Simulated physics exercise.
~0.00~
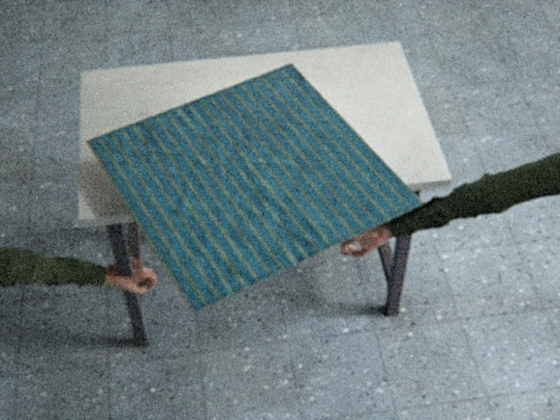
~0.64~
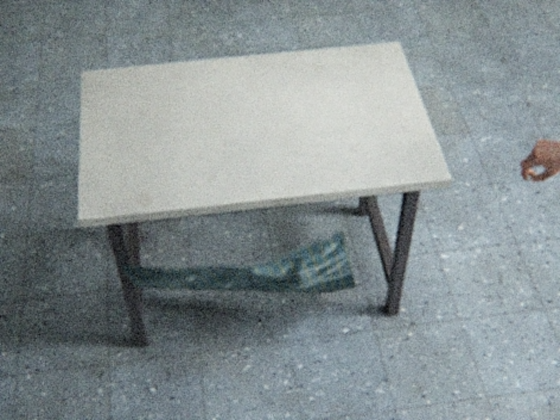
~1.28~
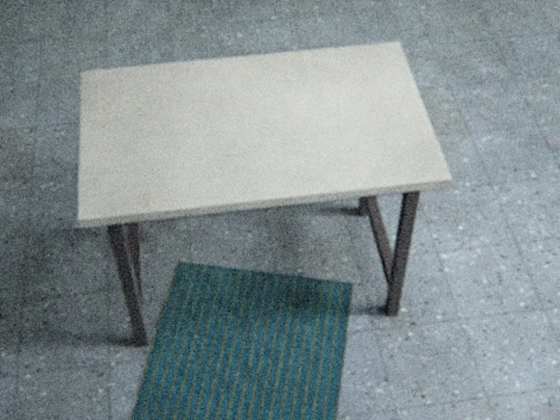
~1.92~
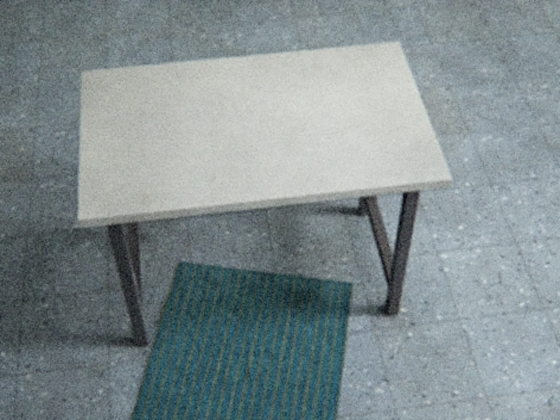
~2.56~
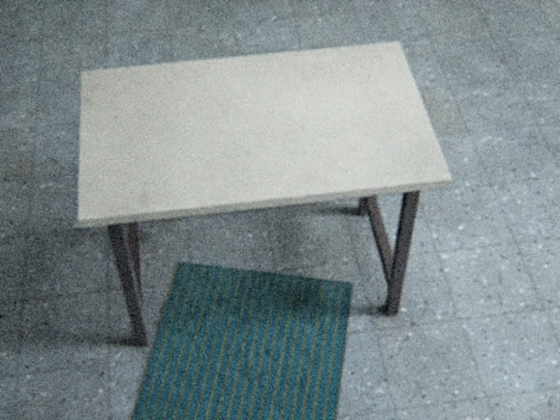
At a pale table, two hands release a teal striped cloth, which slides off the front edge and settles on the floor.
